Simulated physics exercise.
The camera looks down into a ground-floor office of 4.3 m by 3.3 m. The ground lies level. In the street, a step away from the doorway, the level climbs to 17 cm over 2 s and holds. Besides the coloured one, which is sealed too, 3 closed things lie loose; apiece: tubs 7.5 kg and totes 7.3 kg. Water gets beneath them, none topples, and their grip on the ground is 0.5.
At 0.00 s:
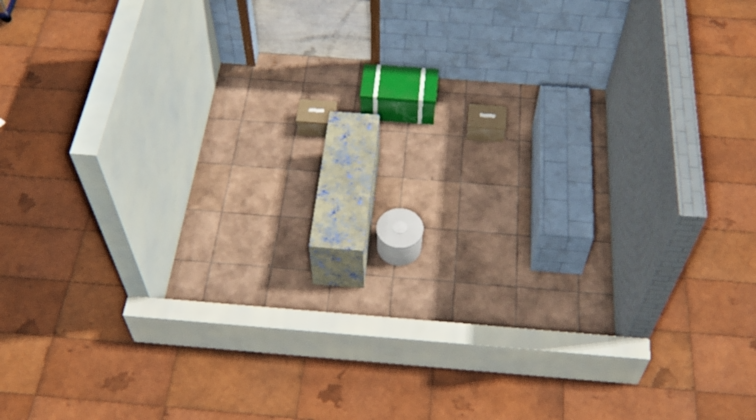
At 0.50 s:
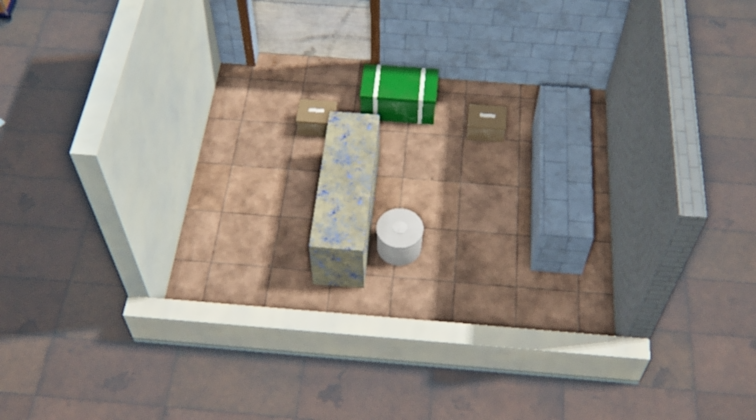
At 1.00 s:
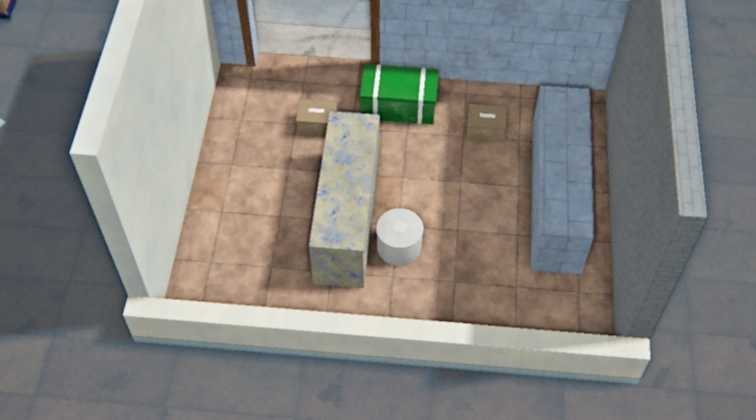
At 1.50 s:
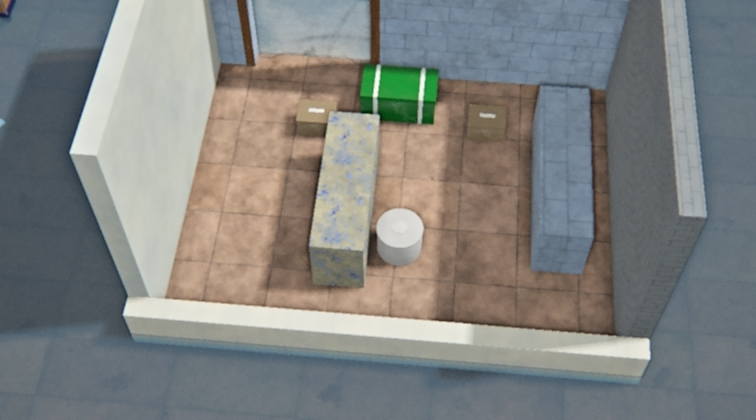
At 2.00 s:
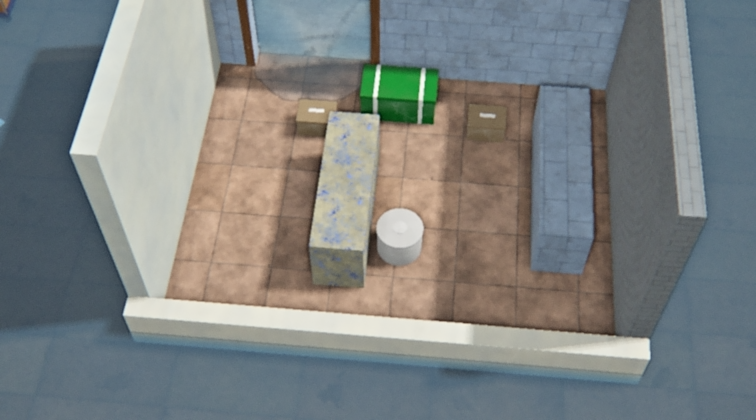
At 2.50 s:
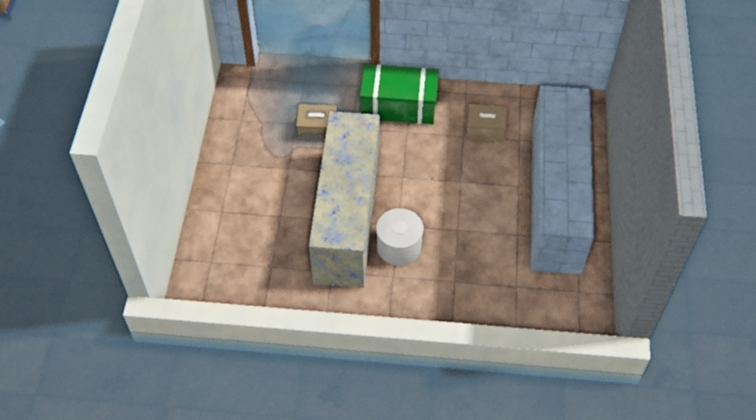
In a small walled room, water covers the ground outside, then spreads in through the doorway.
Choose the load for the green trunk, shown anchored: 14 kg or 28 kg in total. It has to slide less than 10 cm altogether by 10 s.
Verdict: Only the larger load is enough.
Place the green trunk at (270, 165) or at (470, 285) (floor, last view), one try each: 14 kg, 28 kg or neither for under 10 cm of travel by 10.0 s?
In that order: Neither holds; it takes the larger.
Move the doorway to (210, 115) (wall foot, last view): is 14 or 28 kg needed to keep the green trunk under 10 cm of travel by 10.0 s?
Then neither weight holds it.
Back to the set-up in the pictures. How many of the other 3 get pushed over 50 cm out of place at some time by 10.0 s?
1 of them.
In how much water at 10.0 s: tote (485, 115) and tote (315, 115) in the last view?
About 5 and 11 cm.
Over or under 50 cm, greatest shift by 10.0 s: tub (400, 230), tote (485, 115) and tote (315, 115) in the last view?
In that order: Under, less, more.
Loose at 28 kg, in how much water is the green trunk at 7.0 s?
Roughly 5 cm.
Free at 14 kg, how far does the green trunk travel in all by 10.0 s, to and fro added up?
Some 20 cm in all.
After 3.5 s the green trunk would be 1 cm from its start with 14 kg and 0 cm from its start with 28 kg; 3 cm of water round it then.
After 4.5 s the green trunk would be 17 cm from its start with 14 kg and 0 cm from its start with 28 kg; 4 cm of water round it then.
After 7.0 s the green trunk would be 22 cm from its start with 14 kg and 0 cm from its start with 28 kg; 5 cm of water round it then.
After 10.0 s the green trunk would be 22 cm from its start with 14 kg and 0 cm from its start with 28 kg; 5 cm of water round it then.
